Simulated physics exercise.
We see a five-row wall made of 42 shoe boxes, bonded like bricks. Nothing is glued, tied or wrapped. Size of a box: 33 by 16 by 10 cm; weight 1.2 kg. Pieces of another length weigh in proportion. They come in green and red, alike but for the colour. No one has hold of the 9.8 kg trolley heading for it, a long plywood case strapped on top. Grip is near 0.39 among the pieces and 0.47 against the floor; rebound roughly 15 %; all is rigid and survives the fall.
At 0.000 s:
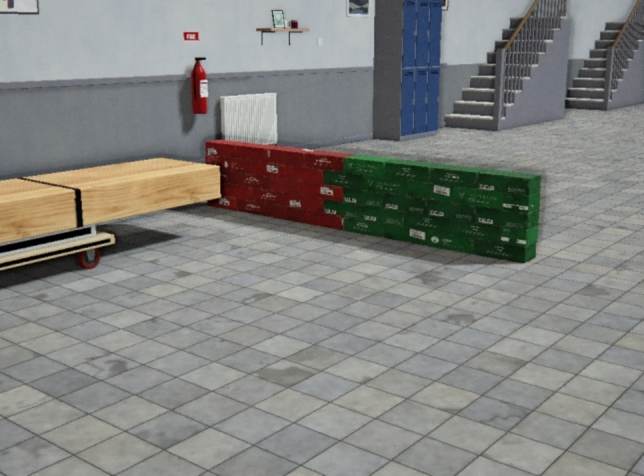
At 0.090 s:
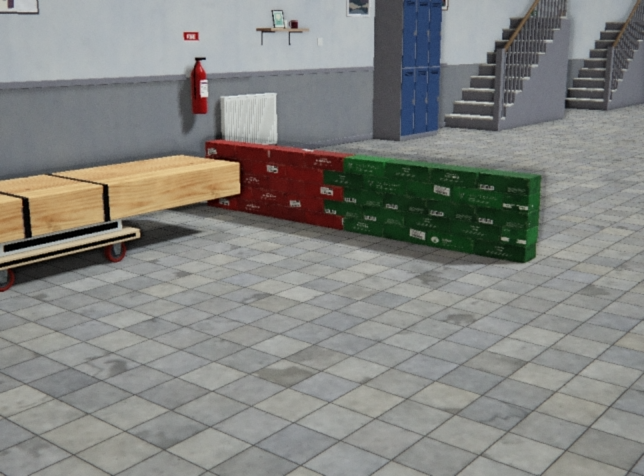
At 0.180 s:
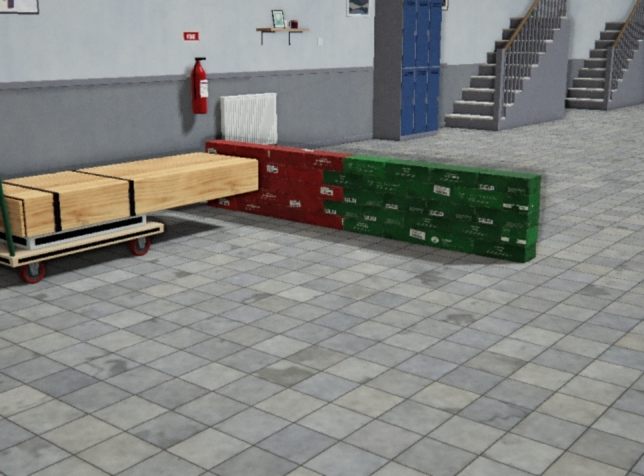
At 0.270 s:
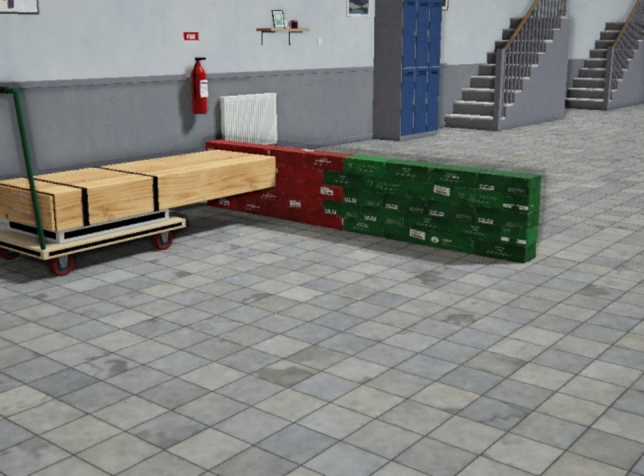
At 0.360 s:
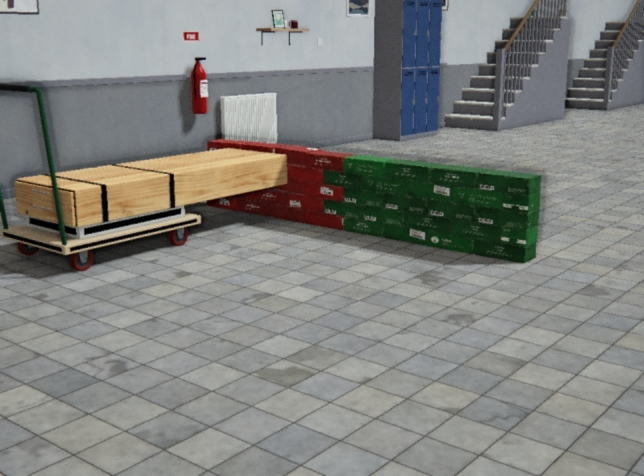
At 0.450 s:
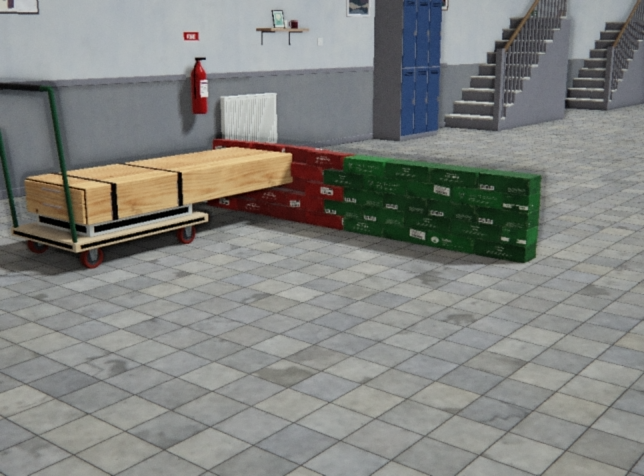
A low wall of stacked red and green boxes, red on the left and green on the right, stands on a grey tiled floor, seen from slightly above by a still camera. Behind it are a fire extinguisher, blue lockers and stairs. From the left, an unattended trolley with a green handle rolls rightward, slowing as its strapped wooden load meets the red boxes and nudges some slightly.
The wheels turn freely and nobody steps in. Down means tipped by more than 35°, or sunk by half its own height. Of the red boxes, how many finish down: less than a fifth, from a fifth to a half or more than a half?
Ending down: More than a half.
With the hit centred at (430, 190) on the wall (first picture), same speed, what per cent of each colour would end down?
Then green 50, red 0 per cent.
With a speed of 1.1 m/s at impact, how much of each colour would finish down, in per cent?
In that case green 0, red 0 per cent.
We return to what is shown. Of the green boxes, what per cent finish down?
Ending so: Green 0 per cent.
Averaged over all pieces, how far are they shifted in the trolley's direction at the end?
About 15 cm.
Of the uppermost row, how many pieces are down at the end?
4 of them.
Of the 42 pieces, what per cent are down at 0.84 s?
30 per cent by then.
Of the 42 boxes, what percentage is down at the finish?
About 30 per cent.
After 0.60 s, load 18 cm past the wall's line, still rolling; 2 of the 20 red boxes down (2 of 42 in all colours); top red box 26° from how it stood, 7 cm lower.
After 0.84 s, load 27 cm past the wall's line, still rolling; 12 of the 20 red boxes down (12 of 42 in all colours); top red box on its side.
In the end (1.7 s), load 50 cm past the wall's line, still rolling; 12 of the 20 red boxes down (12 of 42 in all colours); top red box upside down; top green box unmoved. That is 60 per cent. From the last view, middles, top red box near (337, 193), top green box near (370, 166).
